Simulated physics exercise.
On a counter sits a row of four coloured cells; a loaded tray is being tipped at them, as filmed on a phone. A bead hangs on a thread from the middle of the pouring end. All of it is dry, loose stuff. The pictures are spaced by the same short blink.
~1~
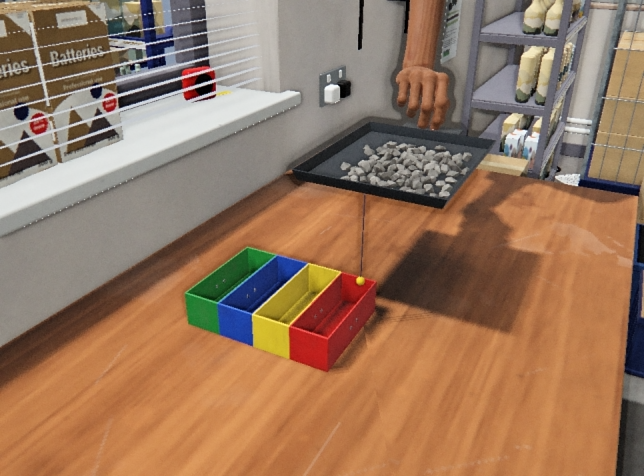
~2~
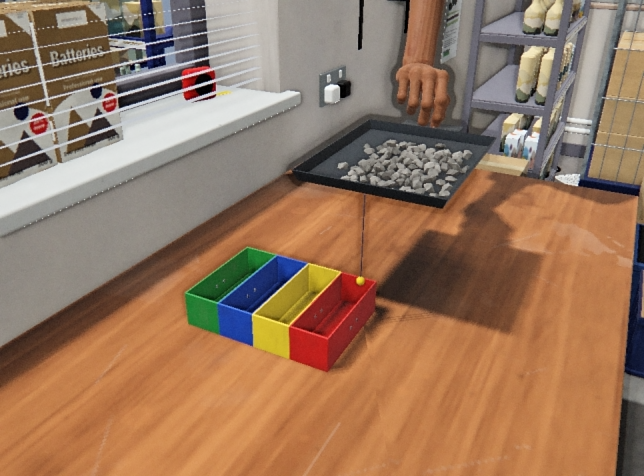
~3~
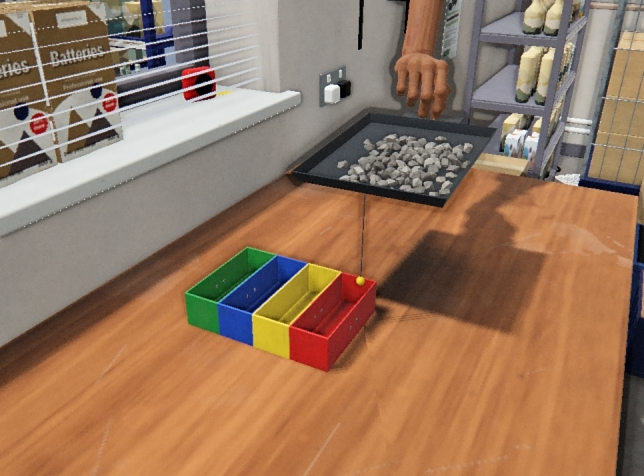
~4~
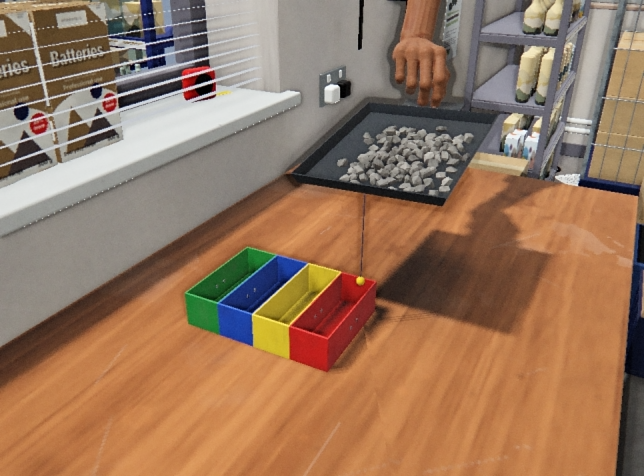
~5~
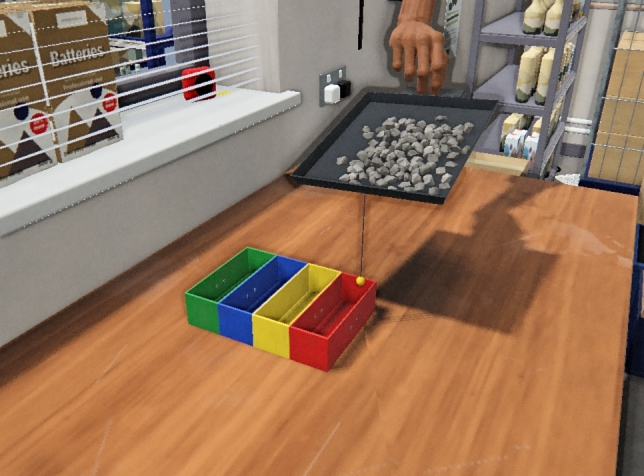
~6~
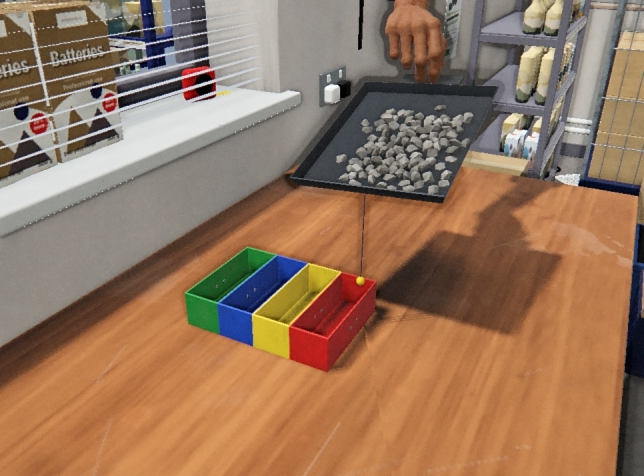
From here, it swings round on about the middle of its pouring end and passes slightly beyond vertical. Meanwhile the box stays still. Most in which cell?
Yellow cell.
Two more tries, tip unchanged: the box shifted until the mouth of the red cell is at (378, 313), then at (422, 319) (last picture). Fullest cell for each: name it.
Blue, then the cell in green.
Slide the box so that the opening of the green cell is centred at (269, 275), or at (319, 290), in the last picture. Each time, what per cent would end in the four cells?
Roughly 100 % and then 60 %.
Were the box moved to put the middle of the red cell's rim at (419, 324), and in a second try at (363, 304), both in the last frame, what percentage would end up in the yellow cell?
10 and 30 %.
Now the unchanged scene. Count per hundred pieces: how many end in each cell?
Result, per cent by cell: Green 0; blue 20; yellow 40; red 20.
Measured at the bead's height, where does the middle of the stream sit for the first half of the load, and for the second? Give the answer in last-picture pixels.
It goes through near (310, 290) first, then near (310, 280).
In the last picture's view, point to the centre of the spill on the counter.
At about (378, 355).
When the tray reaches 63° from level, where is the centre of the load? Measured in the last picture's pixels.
Roughly (345, 179).
Soon, tray tipped steeply; most on the tray; about a quarter falling or outside the box.
A while on, tray tipped past a quarter turn; about a third in the yellow cell; about a quarter in the red cell; about a quarter in the blue cell; about a quarter falling or outside the box.
Towards the end, tray tipped past a quarter turn; about a third in the yellow cell; about a quarter in the red cell; about a quarter in the blue cell; about a quarter falling or outside the box.
Finally, tray tipped past a quarter turn; about a third in the yellow cell; about a quarter in the red cell; about a quarter in the blue cell; none in the green cell; about a quarter outside the box.
